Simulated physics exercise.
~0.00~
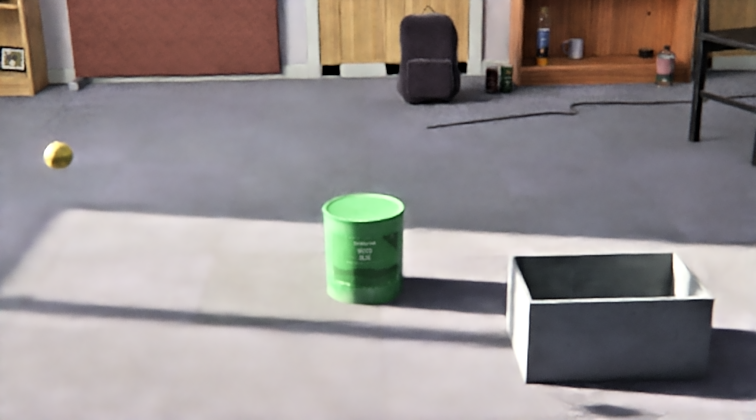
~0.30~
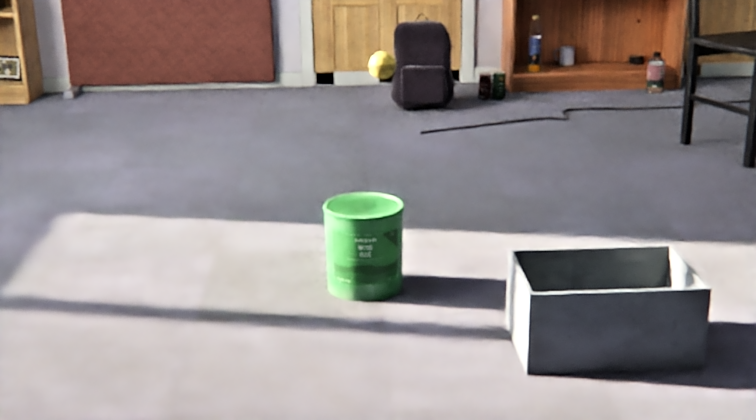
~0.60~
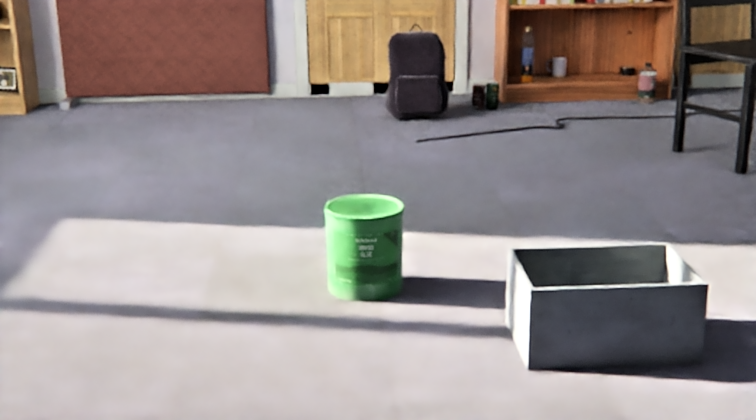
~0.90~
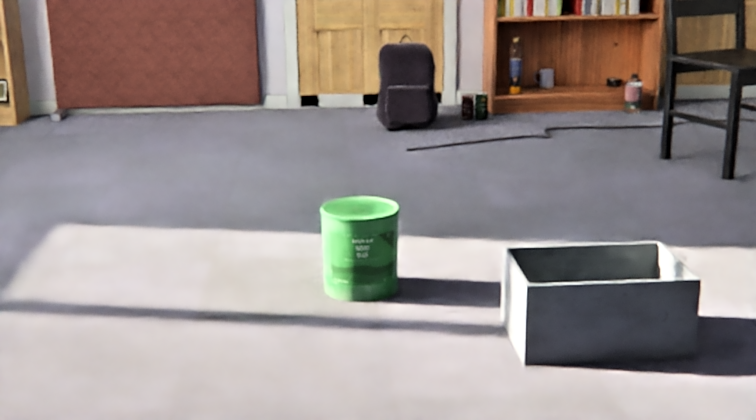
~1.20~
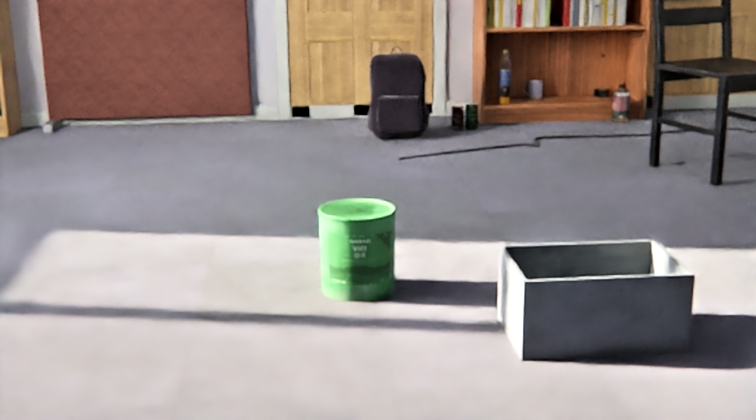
Yellow ball flying rightward across a room past a green pail, then dropping out of sight, leaving pail and open box standing still.
